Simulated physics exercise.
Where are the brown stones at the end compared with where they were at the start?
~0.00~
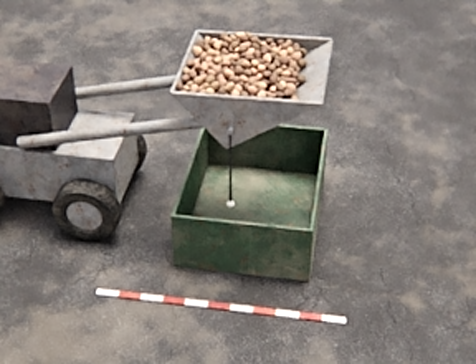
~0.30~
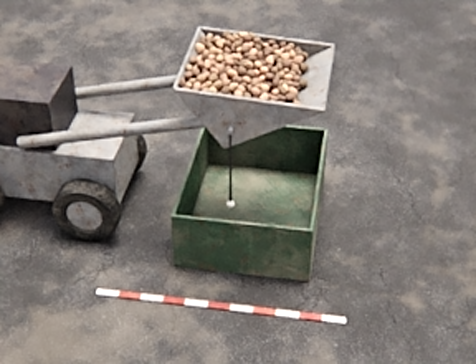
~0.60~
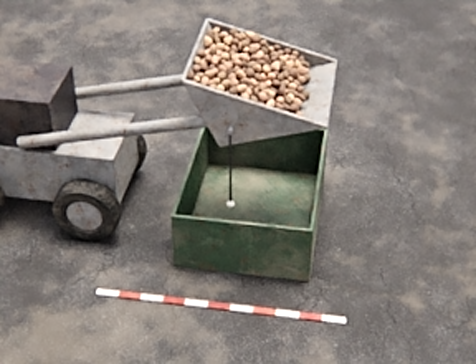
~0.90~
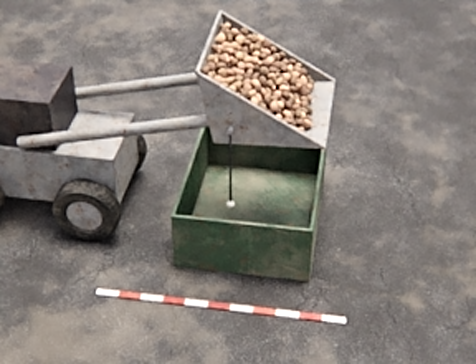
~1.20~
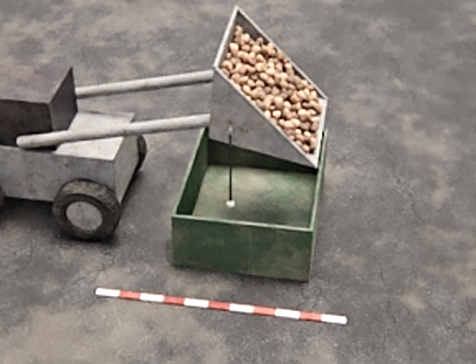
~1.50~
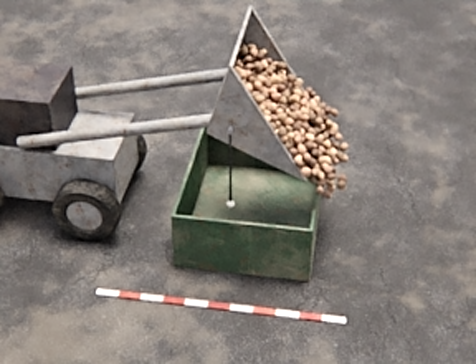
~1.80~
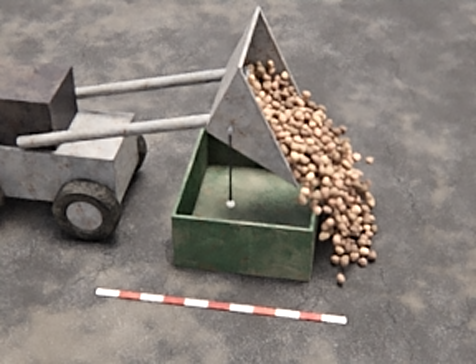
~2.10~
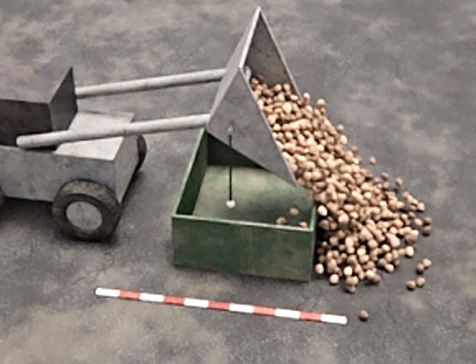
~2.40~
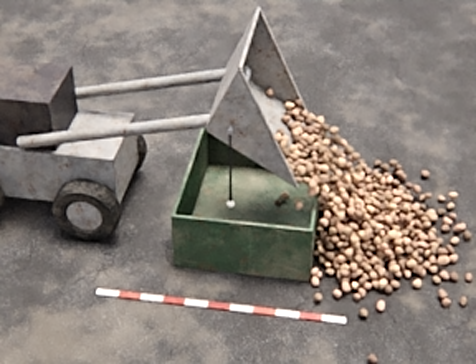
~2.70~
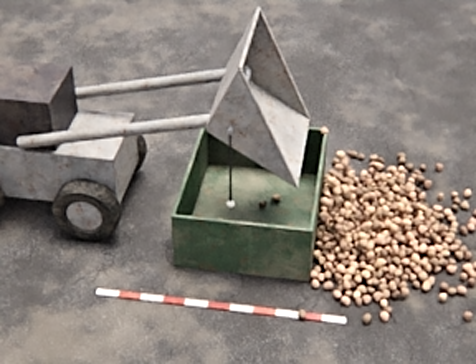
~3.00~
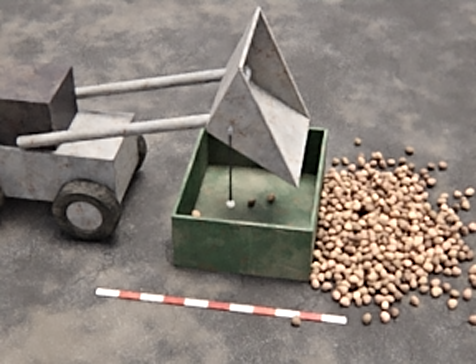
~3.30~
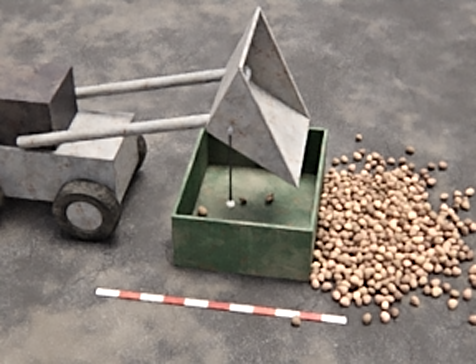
At the start the stones fill the raised metal bucket above the green bin. By the end nearly all of them lie spread on the ground to the right of the bin, with only a few inside it.
